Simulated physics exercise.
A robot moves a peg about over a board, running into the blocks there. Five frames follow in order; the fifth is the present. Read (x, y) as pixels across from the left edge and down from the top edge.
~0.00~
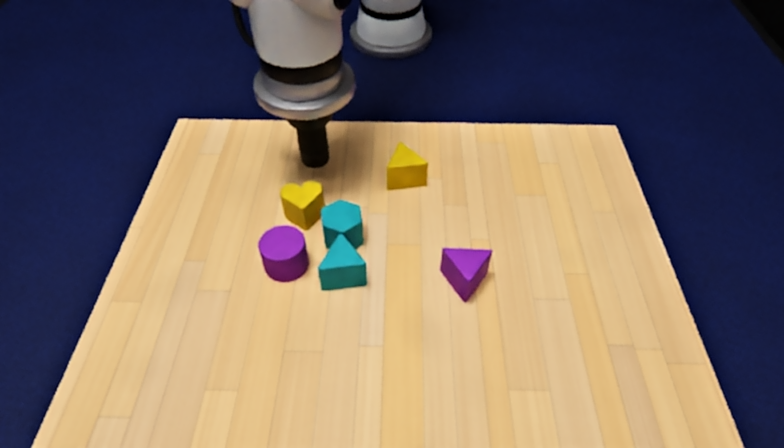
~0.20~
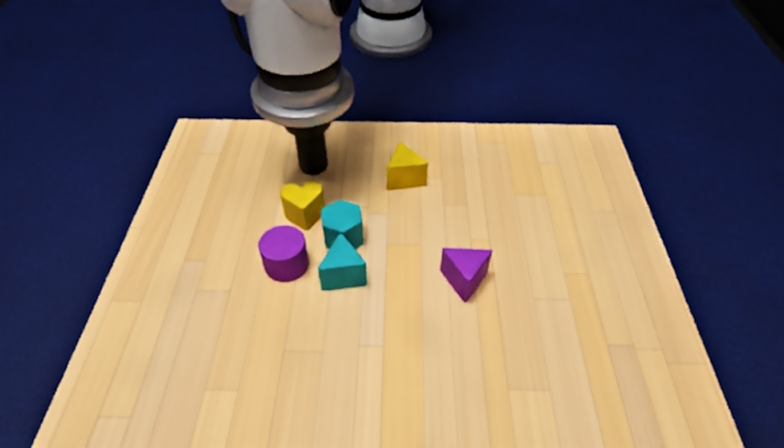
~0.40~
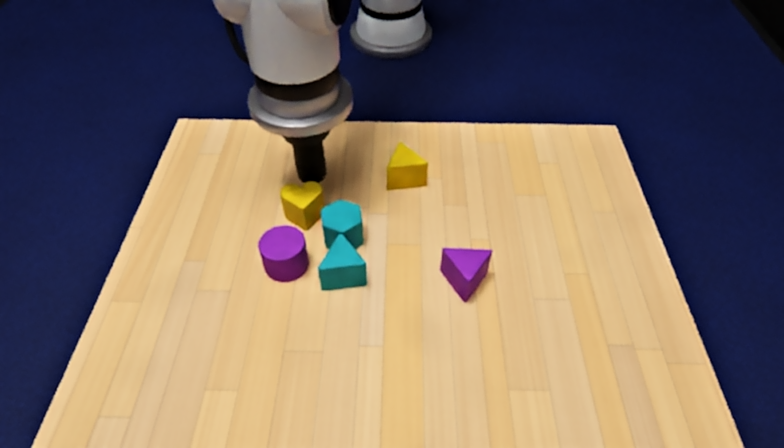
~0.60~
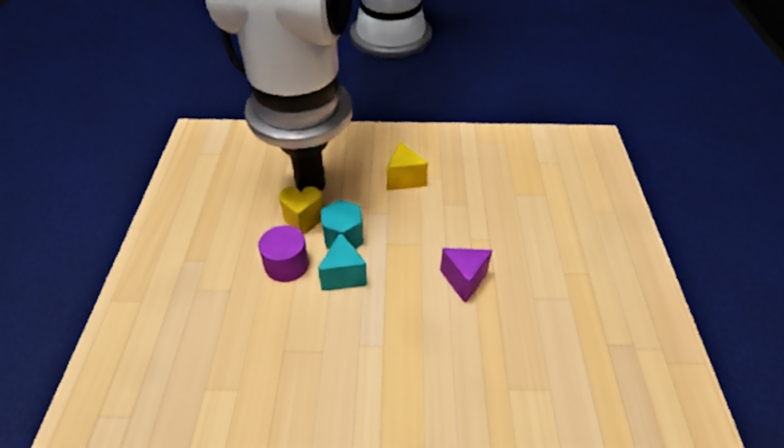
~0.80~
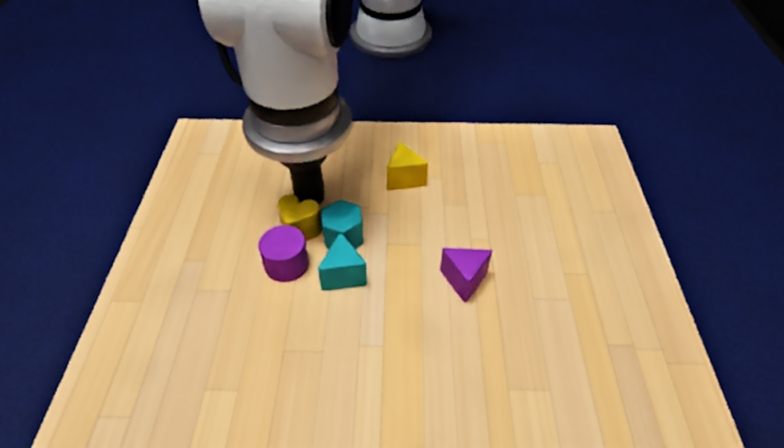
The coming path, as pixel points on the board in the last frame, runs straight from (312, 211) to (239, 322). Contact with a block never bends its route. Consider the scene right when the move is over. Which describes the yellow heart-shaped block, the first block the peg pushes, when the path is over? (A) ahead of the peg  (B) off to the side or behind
It's A.
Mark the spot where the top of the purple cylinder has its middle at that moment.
Its top middle: (256, 331).
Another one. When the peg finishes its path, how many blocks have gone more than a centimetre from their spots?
Moved: Exactly two.
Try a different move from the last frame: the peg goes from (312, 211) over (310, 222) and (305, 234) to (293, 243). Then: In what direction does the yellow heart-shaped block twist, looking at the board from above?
It is turned clockwise.
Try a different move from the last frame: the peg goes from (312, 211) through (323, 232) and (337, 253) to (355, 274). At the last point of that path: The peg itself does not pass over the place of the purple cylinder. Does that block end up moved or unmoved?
The block moves away from its spot.
The first path, step by step. One third of the way, peg (287, 231); purple cylinder (269, 277); yellow heart-shaped block (269, 243).
Two thirds of the way, peg (261, 269); purple cylinder (259, 312); yellow heart-shaped block (235, 281), turned 15° clockwise.
At the end, peg (234, 310); purple cylinder (256, 331); yellow heart-shaped block (203, 324), turned 20° clockwise; turquoise hexagonal block still.
